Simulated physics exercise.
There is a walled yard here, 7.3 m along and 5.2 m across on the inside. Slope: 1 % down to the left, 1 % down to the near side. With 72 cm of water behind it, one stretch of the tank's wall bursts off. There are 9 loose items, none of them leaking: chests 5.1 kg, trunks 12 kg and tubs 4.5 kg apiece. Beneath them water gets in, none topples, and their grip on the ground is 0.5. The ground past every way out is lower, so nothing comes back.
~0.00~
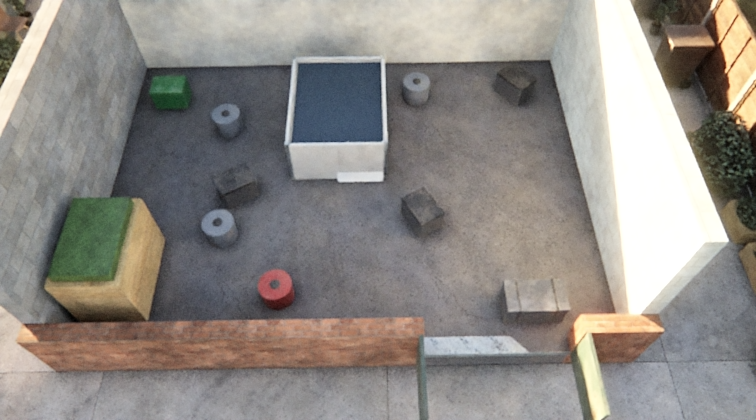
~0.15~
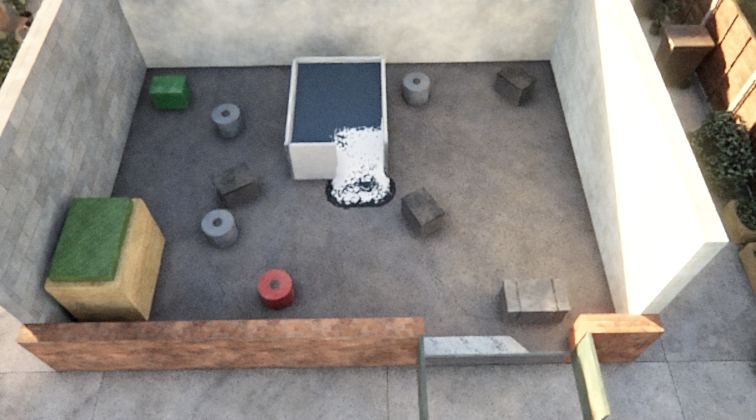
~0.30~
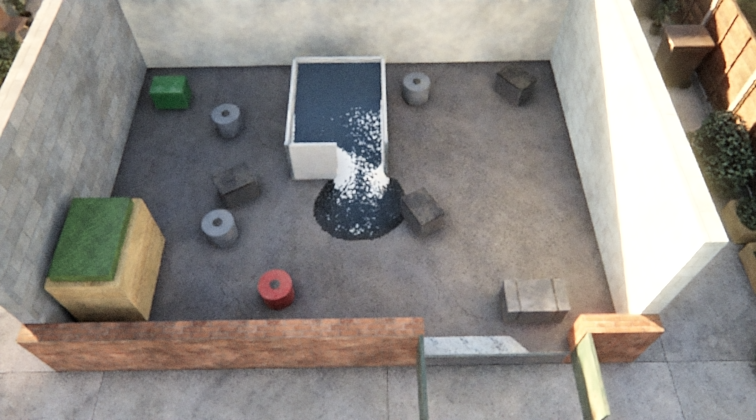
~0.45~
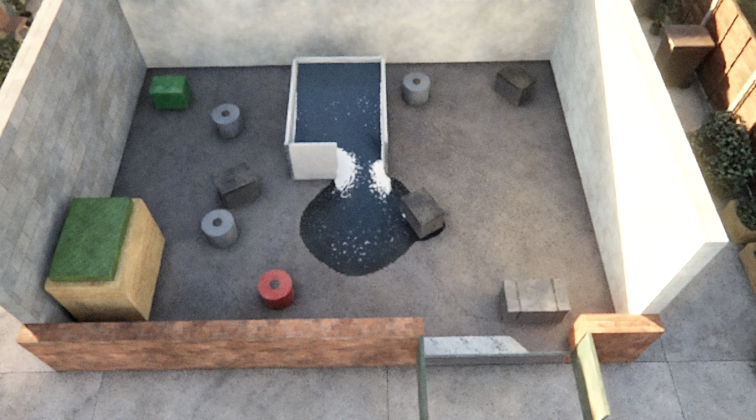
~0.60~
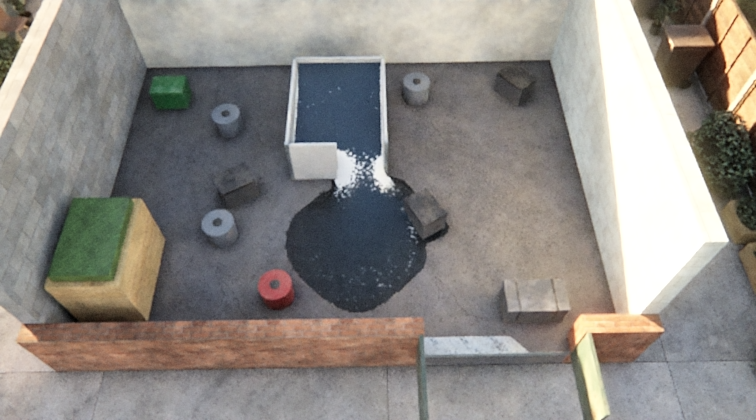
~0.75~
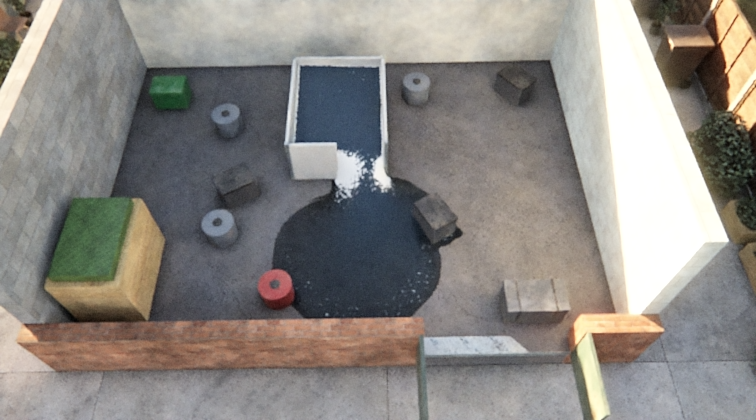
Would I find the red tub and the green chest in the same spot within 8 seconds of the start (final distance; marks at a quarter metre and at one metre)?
In short, red tub gets moved a long way; green chest gets shoved a short way.
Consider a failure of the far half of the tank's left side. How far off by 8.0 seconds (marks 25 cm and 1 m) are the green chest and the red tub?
Note: Green chest swept well away, red tub swept well away.
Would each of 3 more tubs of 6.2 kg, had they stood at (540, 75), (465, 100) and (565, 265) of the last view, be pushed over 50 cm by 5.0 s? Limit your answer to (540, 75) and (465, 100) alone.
Below the mark, below the mark.
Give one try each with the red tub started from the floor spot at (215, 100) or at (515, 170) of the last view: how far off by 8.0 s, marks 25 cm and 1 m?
Try one, it keeps its spot; try two, it keeps its spot.
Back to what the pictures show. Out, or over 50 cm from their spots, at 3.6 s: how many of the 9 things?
The answer is 2.
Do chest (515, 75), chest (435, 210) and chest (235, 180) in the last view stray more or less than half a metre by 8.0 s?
First one stayed inside, second one went too far, third one went too far.
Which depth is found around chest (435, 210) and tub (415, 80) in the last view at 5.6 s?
First about 4 cm, second about 0 cm.
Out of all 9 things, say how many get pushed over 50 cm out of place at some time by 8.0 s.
That adds up to 5.
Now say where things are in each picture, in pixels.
In the first frame, the red tub at (275, 284) rests on the ground; the green chest at (168, 84), on the bottom; water covers 2.5 m2; 0 of 9 have shifted.
In the second frame, the red tub at (275, 284), on the bottom; the green chest at (168, 84), on the bottom; water covers 3.0 m2; 0 of 9 have shifted.
In the third frame, the red tub at (275, 284) rests on the ground; the green chest at (168, 84), on the bottom; water covers 3.7 m2; 0 of 9 have shifted.
In the fourth frame, the red tub at (275, 284) rests on the ground; the green chest at (168, 84), on the bottom; water covers 4.7 m2; 0 of 9 have shifted.
In the fifth frame, the red tub at (275, 284) rests on the ground; the green chest at (168, 84) rests on the ground; water covers 5.9 m2; 0 of 9 have shifted.
In the sixth frame, the red tub at (275, 284), on the bottom; the green chest at (168, 84), on the bottom; 7.3 m2 under water; 1 of 9 have shifted.
After 1.6 s the red tub is near (236, 311), 0.6 m from its start, afloat; the green chest is near (168, 84), 0.0 m from its start, aground; 0 of 9 are out; 1 afloat.
After 3.6 s the red tub is near (162, 290), 1.5 m from its start, afloat; the green chest is near (168, 84), 0.0 m from its start, aground; 0 of 9 are out; 3 afloat.
After 5.6 s the red tub is near (219, 224), 1.3 m from its start, afloat; the green chest is near (167, 82), 0.0 m from its start, aground; 0 of 9 are out; 4 afloat.
After 8.0 s the red tub is near (299, 178), 1.8 m from its start, afloat; the green chest is near (175, 57), 0.6 m from its start, afloat; 0 of 9 are out; 5 afloat.
